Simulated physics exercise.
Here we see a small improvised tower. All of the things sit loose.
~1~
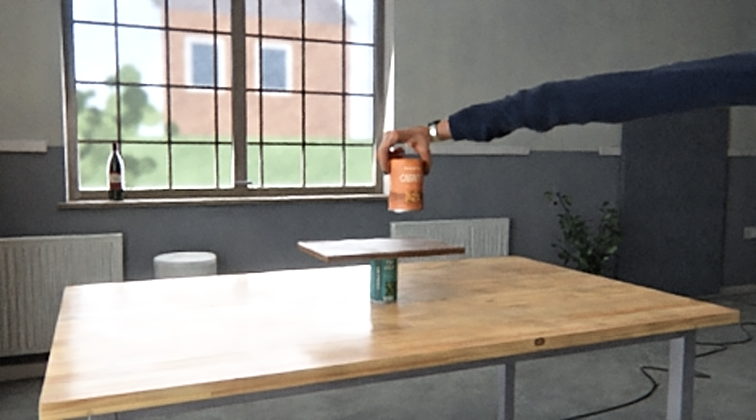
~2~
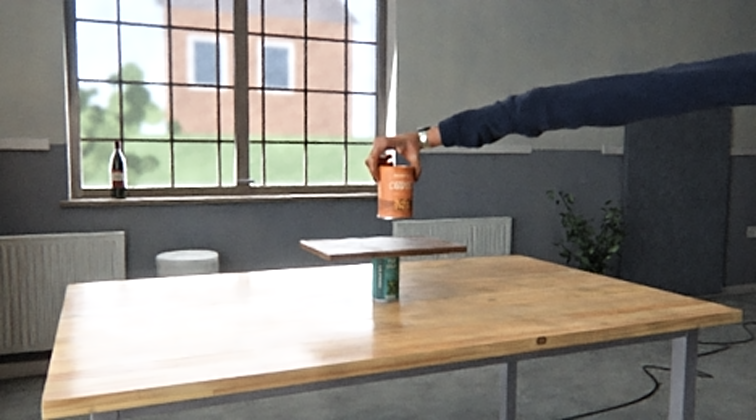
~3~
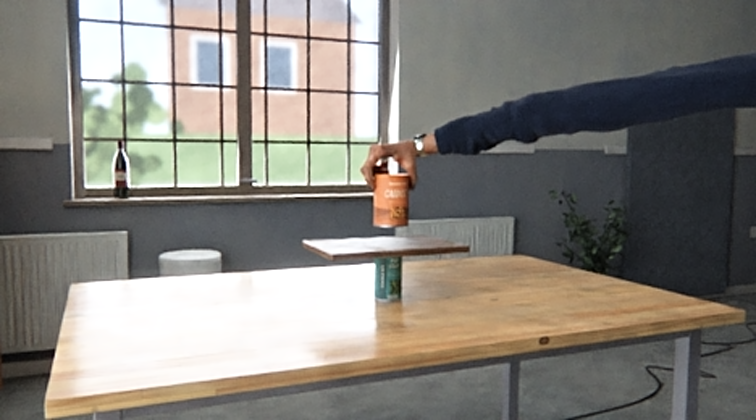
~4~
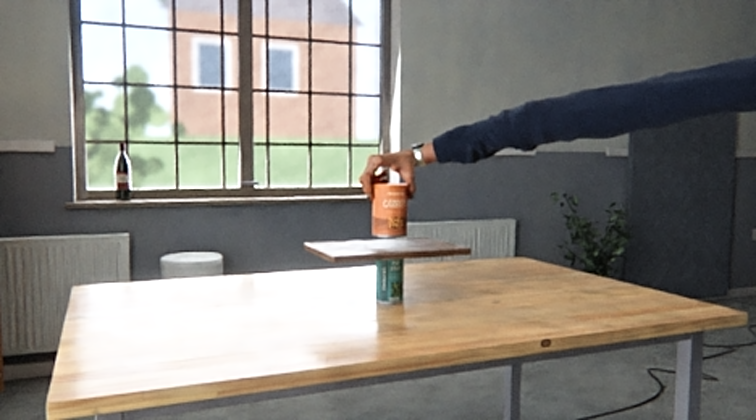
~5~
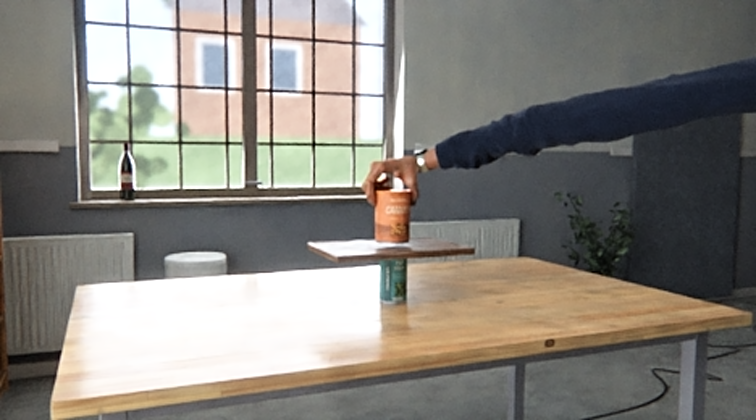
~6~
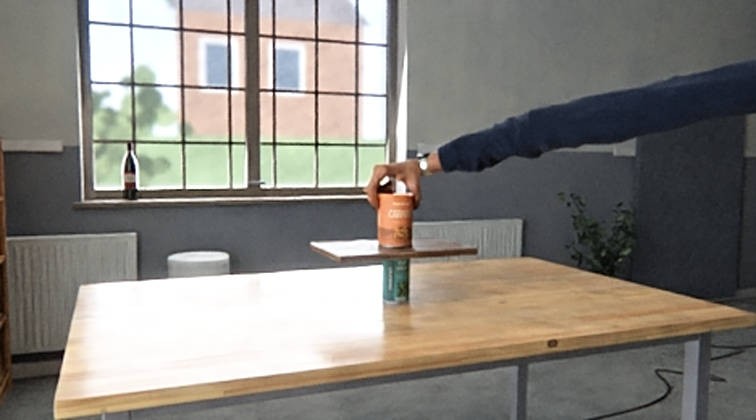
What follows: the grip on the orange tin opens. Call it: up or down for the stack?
Up - it stays standing.
Then, 0.30 s past the last view, nothing moves.
Then, 0.70 s past the last view, orange tin resting near (395, 220).
Finally, all 3 still in place. Final places as the last picture's camera would see them, orange tin near (395, 220). The stack holds.
